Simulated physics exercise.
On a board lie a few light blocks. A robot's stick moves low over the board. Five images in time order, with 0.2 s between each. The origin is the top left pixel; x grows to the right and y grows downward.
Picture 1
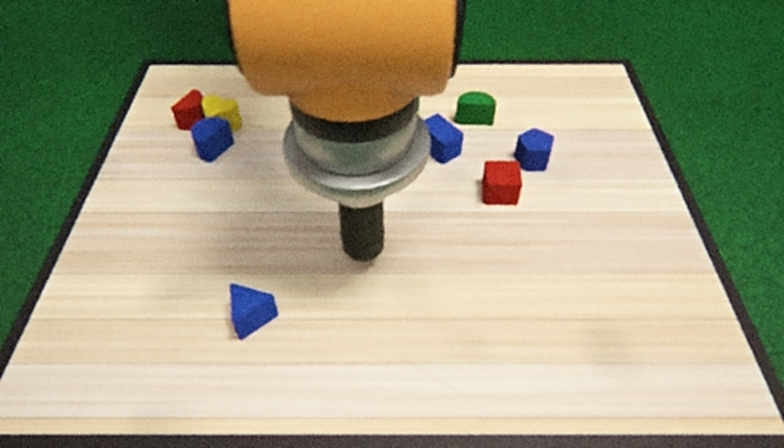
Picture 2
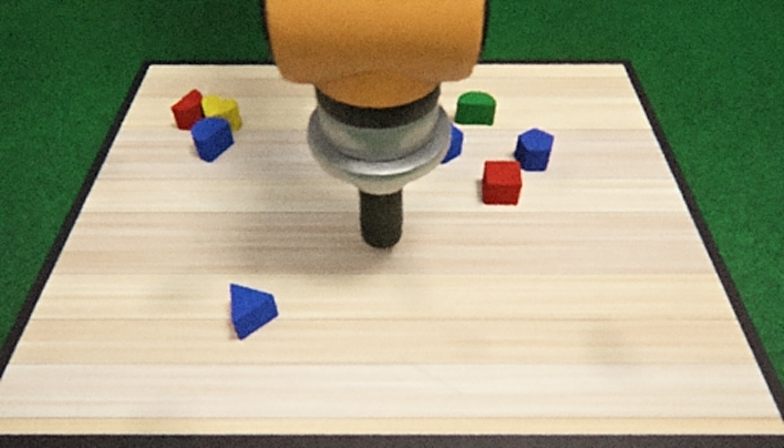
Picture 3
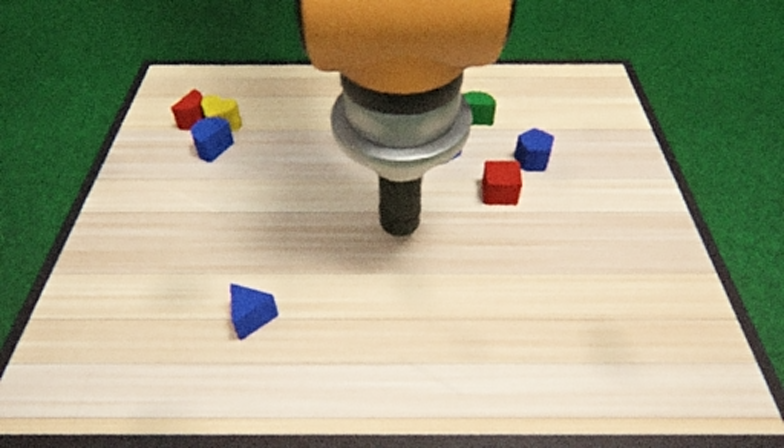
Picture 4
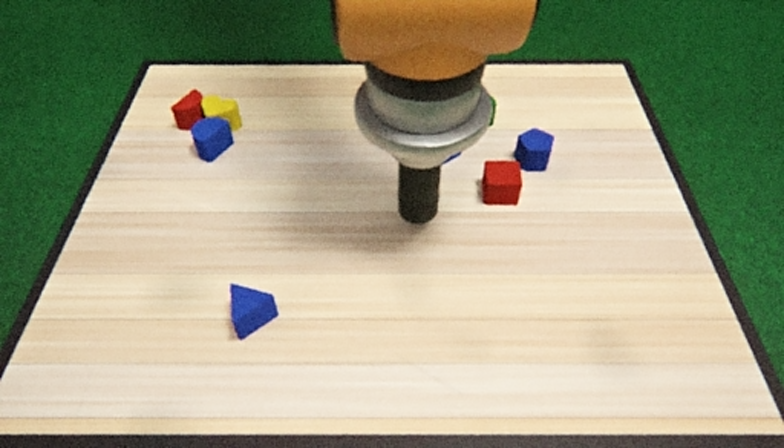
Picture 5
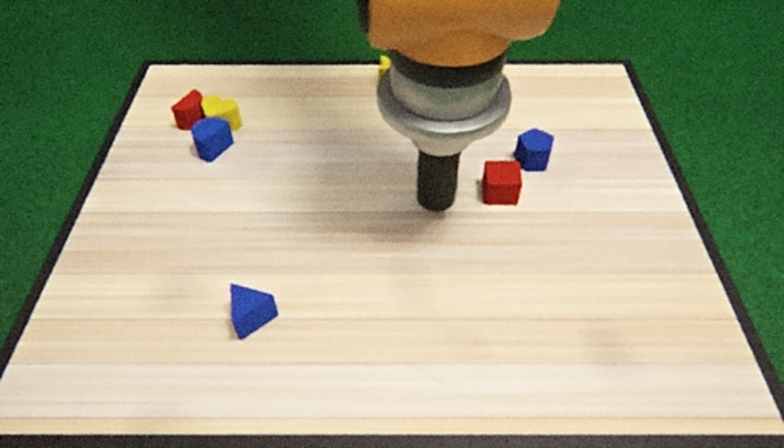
The clip opens on a pale wooden board scattered with small coloured blocks, a robot arm's dark stick low near the middle. The stick glides a short way right and toward the back, nearing the red square block, while its arm covers the green block and a blue one behind; no block moves.
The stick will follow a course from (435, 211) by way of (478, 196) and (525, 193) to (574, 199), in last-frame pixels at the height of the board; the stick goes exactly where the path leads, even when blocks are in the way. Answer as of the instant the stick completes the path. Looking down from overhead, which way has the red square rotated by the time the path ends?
It spins anti-clockwise.
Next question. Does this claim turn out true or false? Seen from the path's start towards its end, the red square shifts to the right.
This is false.
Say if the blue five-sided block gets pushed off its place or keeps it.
By the last moment of the path, the blue five-sided block has stayed put.
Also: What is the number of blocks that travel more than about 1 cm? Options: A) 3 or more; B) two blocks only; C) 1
C: 1.
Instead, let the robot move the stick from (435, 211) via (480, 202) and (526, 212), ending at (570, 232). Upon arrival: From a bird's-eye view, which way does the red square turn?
It spins against the clock.
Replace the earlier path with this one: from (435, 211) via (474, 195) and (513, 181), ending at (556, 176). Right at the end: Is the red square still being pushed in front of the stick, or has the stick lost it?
When the path is over, you would find the red square still in front of the stick.
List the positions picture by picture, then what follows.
The first frame shows stick's lower end (364, 246); red square (504, 172); blue five-sided block (537, 139).
The second frame shows stick (382, 234); blocks still.
The third frame shows stick (400, 222); blocks still.
The fourth frame shows stick (418, 210); blocks still.
The fifth frame shows stick (436, 199); red square (504, 172); blue five-sided block (537, 139).
What follows on the original path. One third of the way, stick (480, 184); red square (517, 168).
Two thirds of the way, stick (528, 181); red square (562, 161), turned 30° anticlockwise.
At the end, stick (578, 187); red square (592, 156), turned 65° anticlockwise; blue five-sided block still.
